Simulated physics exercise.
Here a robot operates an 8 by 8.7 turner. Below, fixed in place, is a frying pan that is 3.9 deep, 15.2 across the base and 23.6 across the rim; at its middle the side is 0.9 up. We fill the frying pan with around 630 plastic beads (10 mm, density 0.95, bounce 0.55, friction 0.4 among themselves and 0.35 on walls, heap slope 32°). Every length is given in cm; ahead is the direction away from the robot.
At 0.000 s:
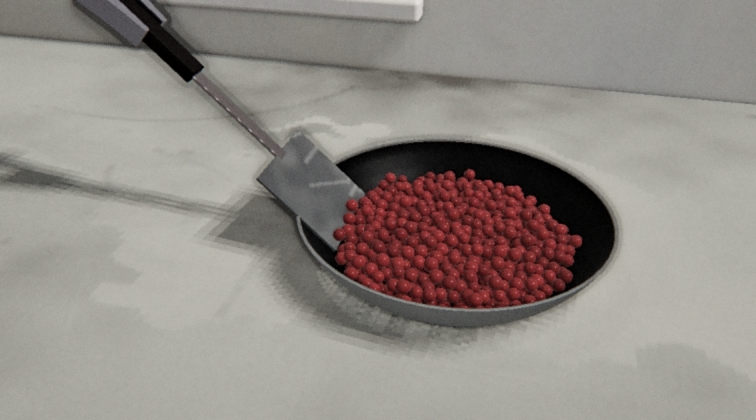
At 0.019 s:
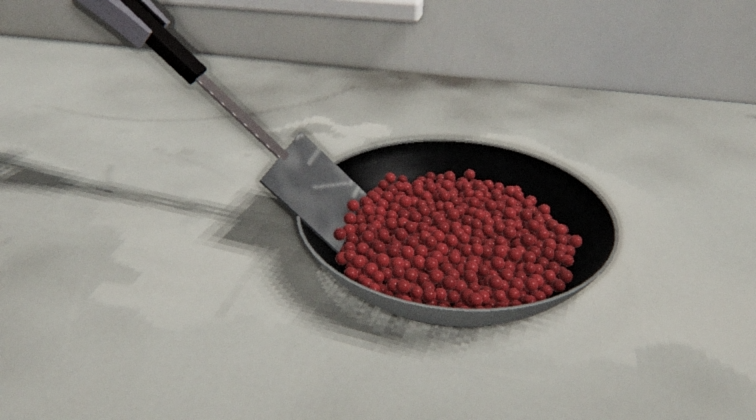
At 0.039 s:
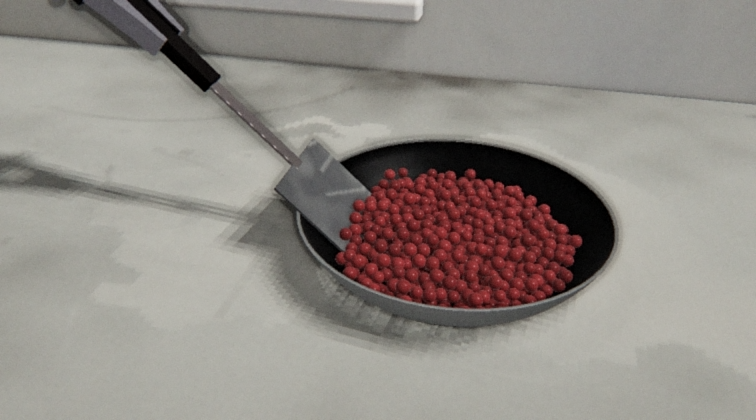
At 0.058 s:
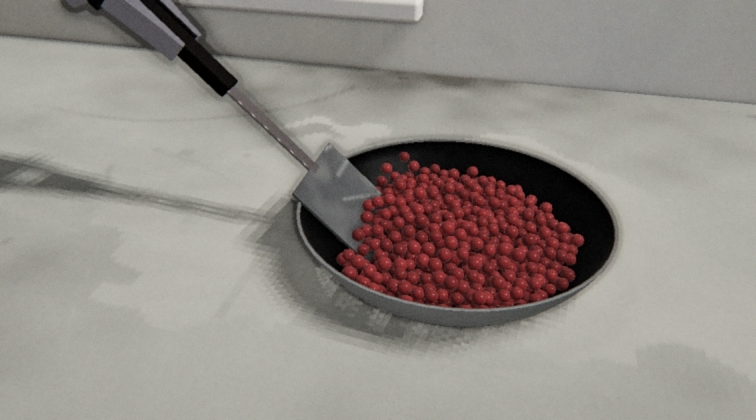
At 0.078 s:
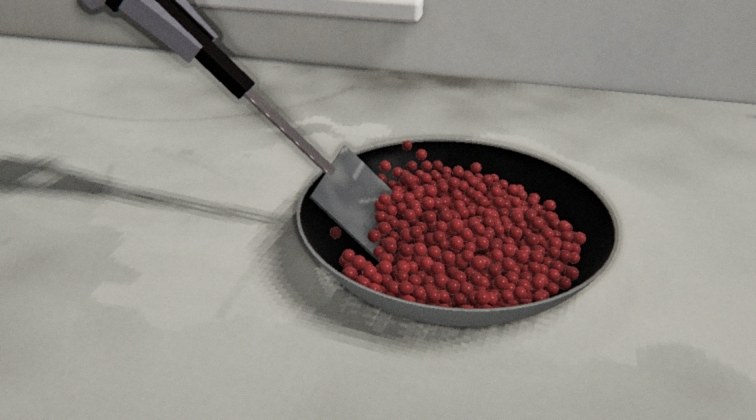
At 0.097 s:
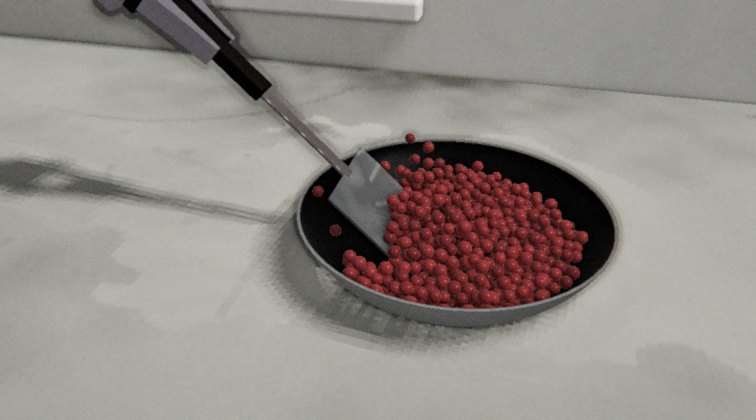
In the video, a metal turner with a black and grey handle rests against small red beads heaped in a dark frying pan, then slides a short way right, pushing into the heap as a few beads shift around its blade.
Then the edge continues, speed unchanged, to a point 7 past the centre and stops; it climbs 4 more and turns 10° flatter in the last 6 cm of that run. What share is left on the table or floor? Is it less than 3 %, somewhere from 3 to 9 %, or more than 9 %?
It is more than 9 %.
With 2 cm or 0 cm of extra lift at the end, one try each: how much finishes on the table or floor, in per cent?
Estimates, in order: 10 % then 5 %.
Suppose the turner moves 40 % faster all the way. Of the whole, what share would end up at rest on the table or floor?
The share on the table or floor would be about 20 percent.
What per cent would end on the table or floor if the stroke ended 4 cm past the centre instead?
In that case about 5 percent ends on the table or floor.
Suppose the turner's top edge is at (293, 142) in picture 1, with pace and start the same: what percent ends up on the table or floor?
Roughly 15 percent ends on the table or floor.
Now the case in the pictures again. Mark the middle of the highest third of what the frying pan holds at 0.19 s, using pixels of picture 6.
I'd say close to (513, 217).
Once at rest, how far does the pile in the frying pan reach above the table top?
Roughly 4.5 centimetres.
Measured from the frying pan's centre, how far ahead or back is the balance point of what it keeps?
3.5 cm ahead.
After 0.14 s, sloping 43°, highest piece 5 above the table; 625 in the frying pan, 1 on the blade or in flight.
After 0.19 s, sloping 38°, highest piece 7 above the table; 624 in the frying pan, 1 on the table or floor, 1 on the blade or in flight.
After 0.42 s, sloping 33°, highest piece 9 above the table; 526 in the frying pan, 97 on the table or floor, 3 on the blade or in flight.
After 1.47 s, sloping 33°, highest piece 4 above the table; 526 in the frying pan, 100 on the table or floor.
At rest, 526 in the frying pan, 100 on the table or floor. That is 16 % on the table or floor.
